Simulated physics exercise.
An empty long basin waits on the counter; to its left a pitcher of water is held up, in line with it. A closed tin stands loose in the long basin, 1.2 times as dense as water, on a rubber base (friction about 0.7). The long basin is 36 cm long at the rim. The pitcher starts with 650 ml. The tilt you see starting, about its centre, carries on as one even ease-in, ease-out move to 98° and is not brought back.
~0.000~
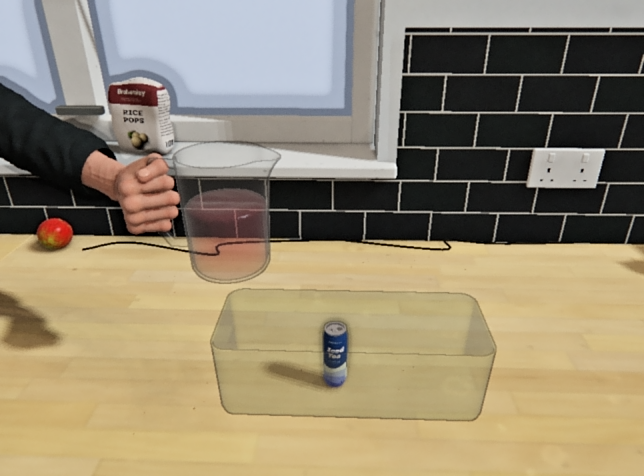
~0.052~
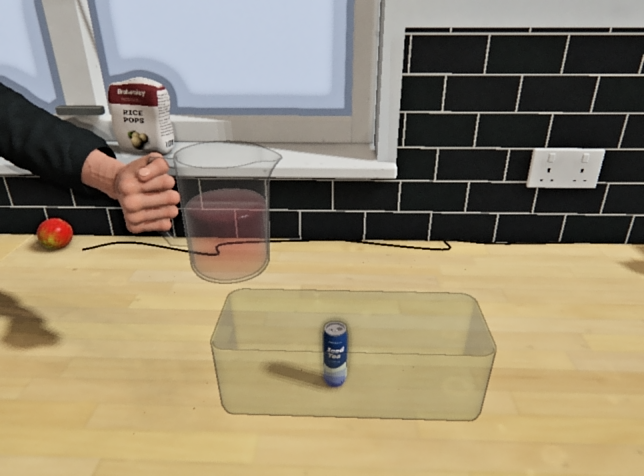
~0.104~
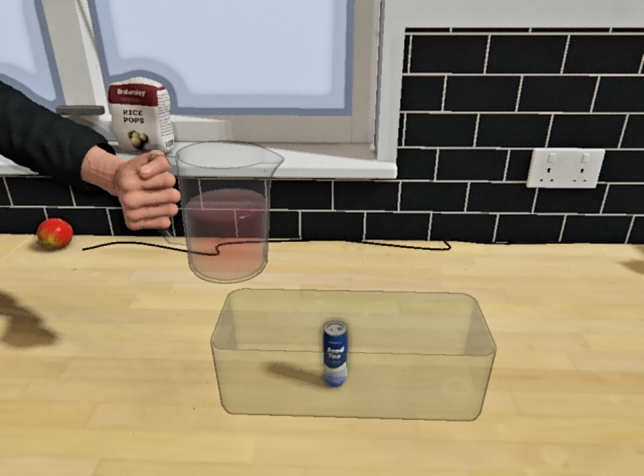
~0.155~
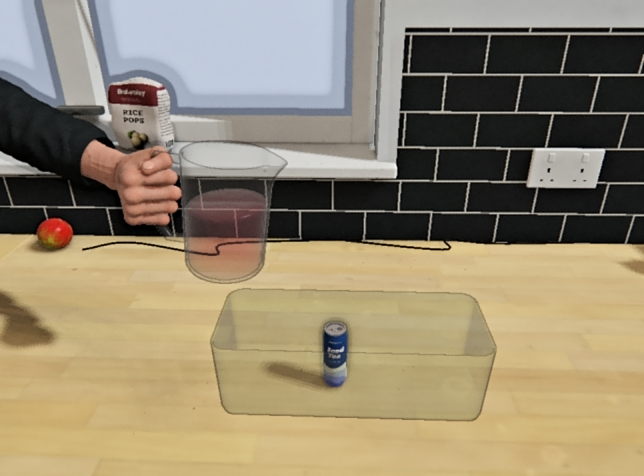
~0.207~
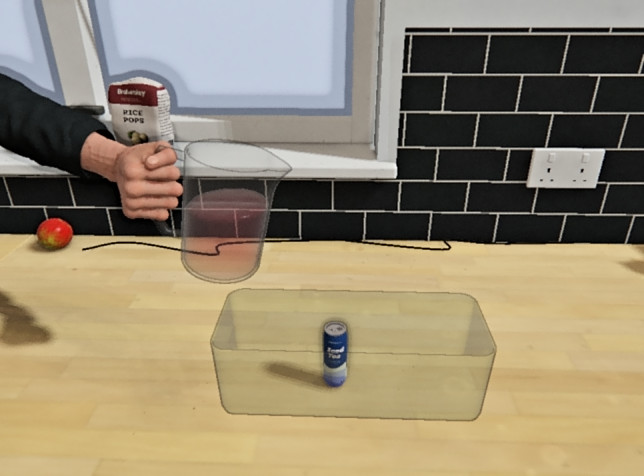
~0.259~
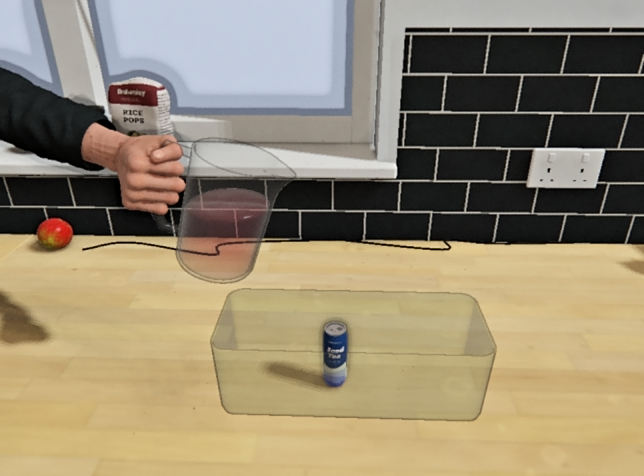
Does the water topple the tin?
It remains upright.
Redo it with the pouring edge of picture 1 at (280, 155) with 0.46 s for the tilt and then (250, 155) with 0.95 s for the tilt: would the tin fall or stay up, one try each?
First it keeps standing; then it falls.
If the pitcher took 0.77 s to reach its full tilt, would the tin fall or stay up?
Then it stays up.
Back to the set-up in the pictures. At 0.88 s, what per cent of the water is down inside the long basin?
Near 24 in a hundred.
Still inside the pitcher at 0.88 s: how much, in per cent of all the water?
Near 50 in a hundred.
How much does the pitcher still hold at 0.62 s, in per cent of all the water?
About 96 per cent.
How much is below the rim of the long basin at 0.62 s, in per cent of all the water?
About 0 per cent.
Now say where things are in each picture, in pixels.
The first frame shows tilt 0°; pouring edge (281, 156); surface from (187, 201) to (266, 202); the long basin's rim runs from (220, 317) to (485, 323); the tin's top is at (335, 331).
The second frame shows tilt 1°; pouring edge (282, 157); surface from (187, 201) to (266, 202).
The third frame shows tilt 3°; pouring edge (284, 159); surface from (188, 201) to (267, 202).
The fourth frame shows tilt 6°; pouring edge (288, 163); surface from (188, 201) to (268, 201).
The fifth frame shows tilt 11°; pouring edge (292, 168); surface from (188, 202) to (268, 202).
The sixth frame shows tilt 17°; pouring edge (297, 175); surface from (188, 201) to (270, 203).
After 0.62 s the tilt is 71° and 97 per cent is still to pour; the tin stands where it began.
After 0.88 s the tilt is 97° and 51 per cent is still to pour; the tin stands where it began.
After 1.15 s the tilt is 98° and 13 per cent is still to pour; the tin stands where it began.
After 1.45 s the tilt is 98° and 2 per cent is still to pour; the tin stands where it began.
In the end the tin stands where it began.
